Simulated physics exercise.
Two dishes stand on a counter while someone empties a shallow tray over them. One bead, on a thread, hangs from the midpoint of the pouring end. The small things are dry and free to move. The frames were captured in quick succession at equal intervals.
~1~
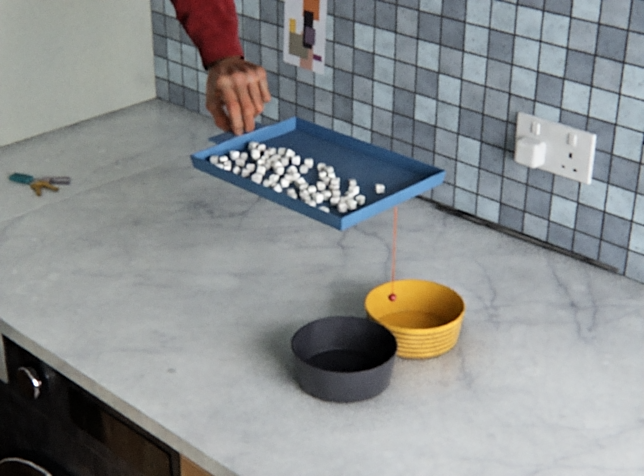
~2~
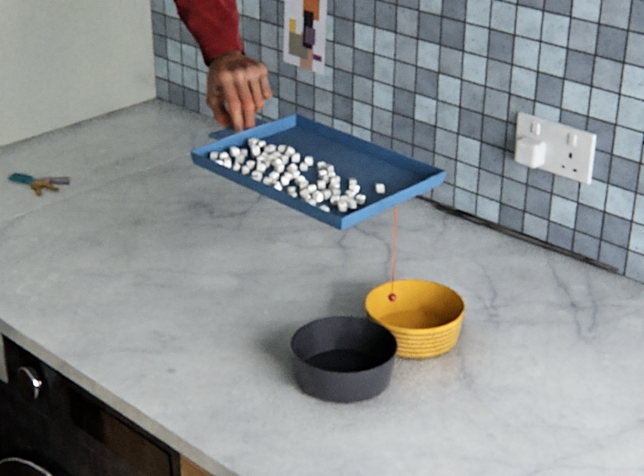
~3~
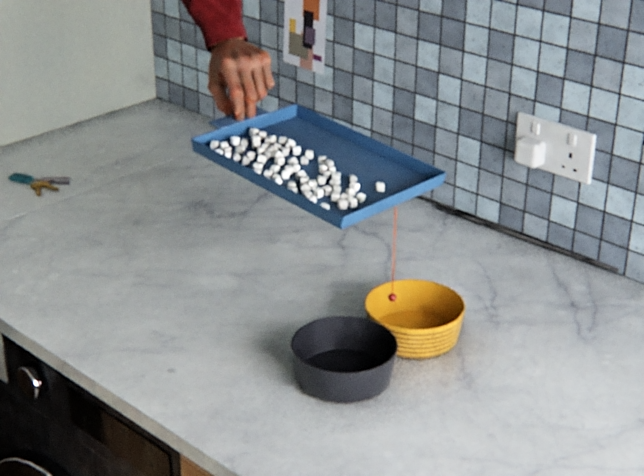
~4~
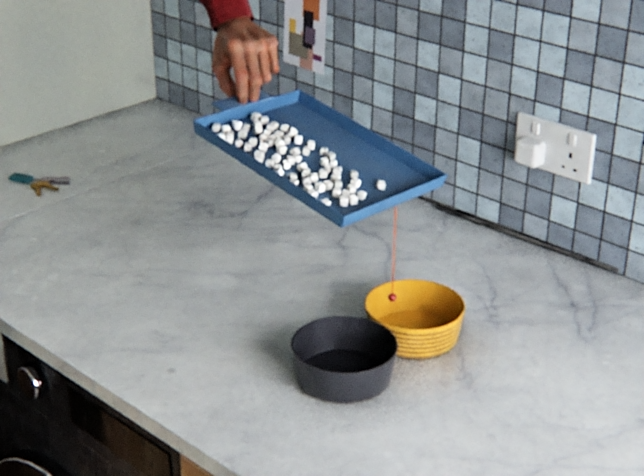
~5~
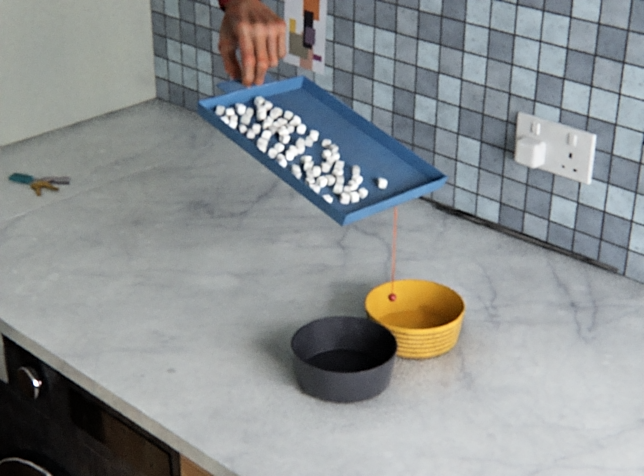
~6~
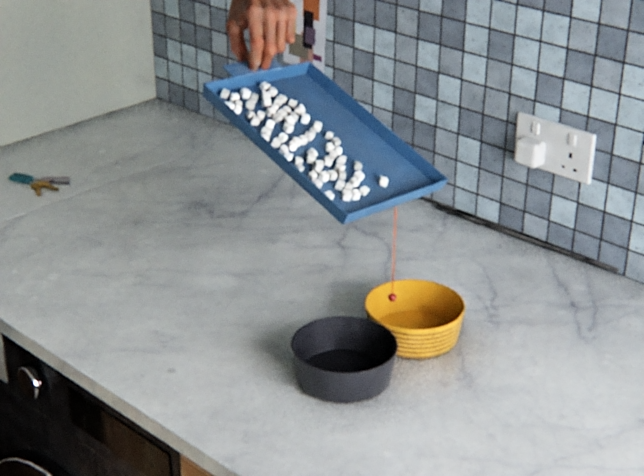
A hand raises one end of a blue tray of small white pieces above two bowls.
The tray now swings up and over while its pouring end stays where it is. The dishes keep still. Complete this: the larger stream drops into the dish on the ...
... right.
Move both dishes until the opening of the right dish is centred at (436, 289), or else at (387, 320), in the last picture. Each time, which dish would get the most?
The rightmost dish, then the rightmost dish.
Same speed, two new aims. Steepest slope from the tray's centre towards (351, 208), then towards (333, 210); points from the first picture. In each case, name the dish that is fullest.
First case: The dish at left. Second case: The dish at left.
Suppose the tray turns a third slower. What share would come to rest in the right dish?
It would be close to 50 per cent.
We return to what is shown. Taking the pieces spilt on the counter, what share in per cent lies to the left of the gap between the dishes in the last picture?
Some 0 per cent.
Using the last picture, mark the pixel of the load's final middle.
Somewhere around (441, 334) in the last picture.
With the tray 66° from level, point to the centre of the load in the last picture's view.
The middle of the load sits near (401, 186).
Soon, tray tipped steeply; nearly all on the tray; a small part in the air.
A while on, tray tipped past a quarter turn; about a third on the tray; about a quarter in the right dish; about a quarter outside both; a small part in the air.
Towards the end, tray tipped past a quarter turn; about two thirds in the right dish; about a third outside both.
Finally, tray tipped past a quarter turn; none in the left dish; about two thirds in the right dish; about a third outside both.
